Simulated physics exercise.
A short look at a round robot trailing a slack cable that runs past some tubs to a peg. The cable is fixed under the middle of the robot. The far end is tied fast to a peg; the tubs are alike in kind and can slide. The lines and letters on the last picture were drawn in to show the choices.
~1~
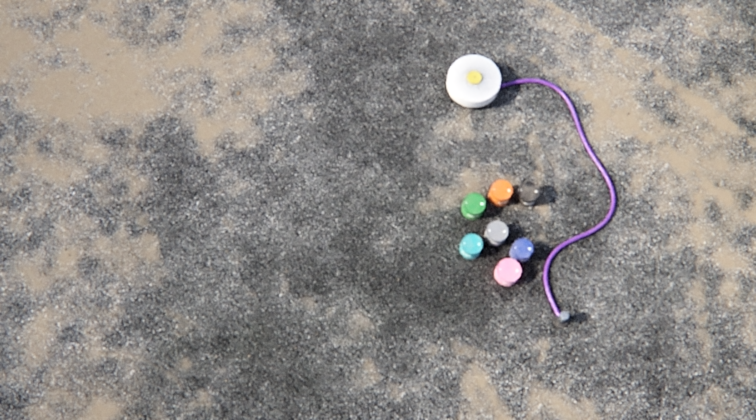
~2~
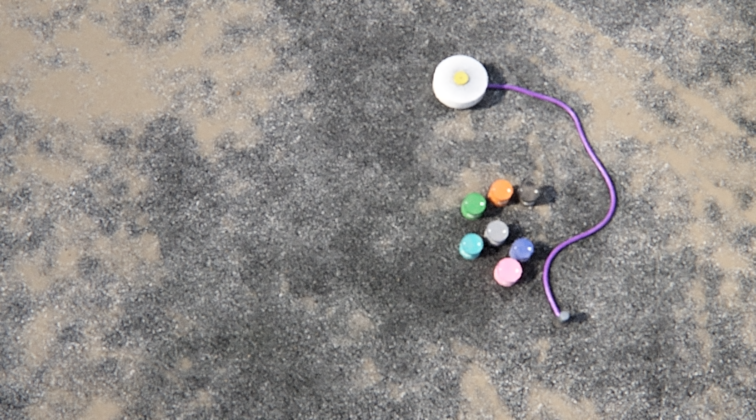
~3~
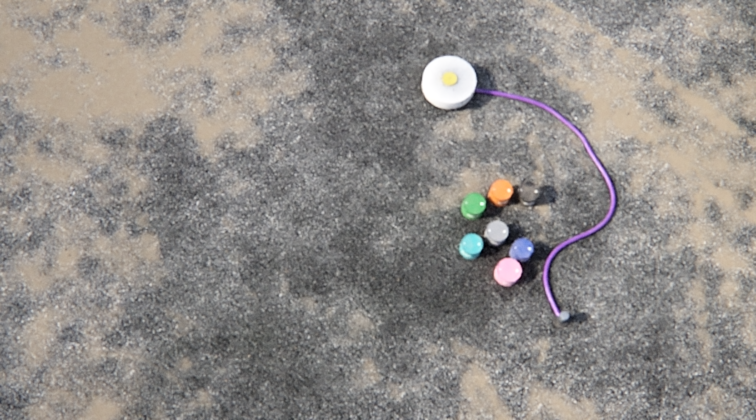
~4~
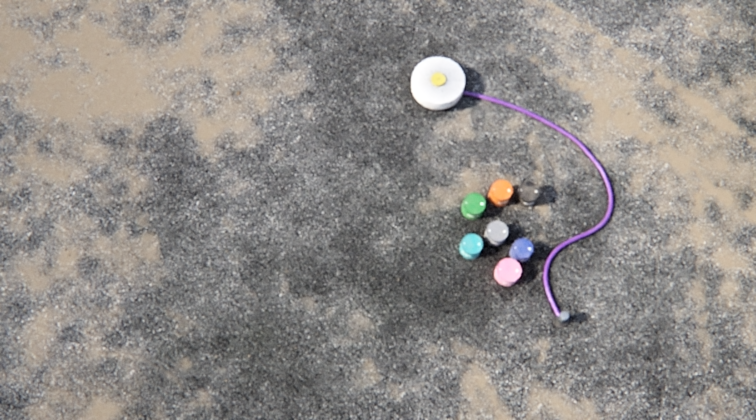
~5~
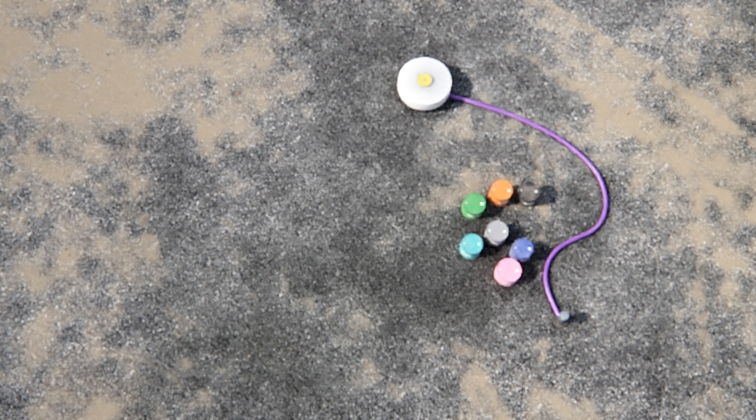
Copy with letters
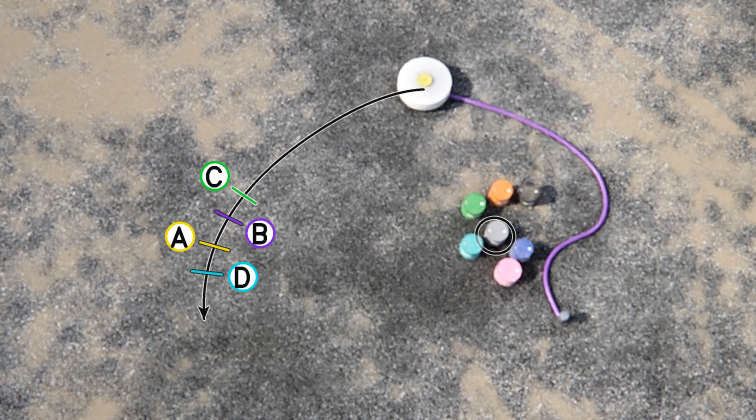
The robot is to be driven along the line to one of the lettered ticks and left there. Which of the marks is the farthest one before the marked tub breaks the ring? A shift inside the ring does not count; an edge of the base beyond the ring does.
C is the last safe stop.
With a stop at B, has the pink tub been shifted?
No.
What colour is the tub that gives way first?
The black tub.
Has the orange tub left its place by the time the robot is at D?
Yes.
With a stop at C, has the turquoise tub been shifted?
No.
On the marked copy, A at (215, 246); B at (229, 218); C at (244, 196); D at (207, 273); the ring at (495, 236); the route from (424, 89) via (272, 166) to (204, 319).
With C. Early on, robot (354, 106); grey tub (496, 233).
Further on, robot (289, 147); grey tub (496, 233).
At the end, robot (243, 192); grey tub (495, 236); orange tub (488, 209); green tub (466, 208); black tub (507, 219); the grey tub is still in its ring.
As for the rest, A drags the ringed tub to (488, 259); B drags the ringed tub to (490, 247); D drags the ringed tub to (484, 266).
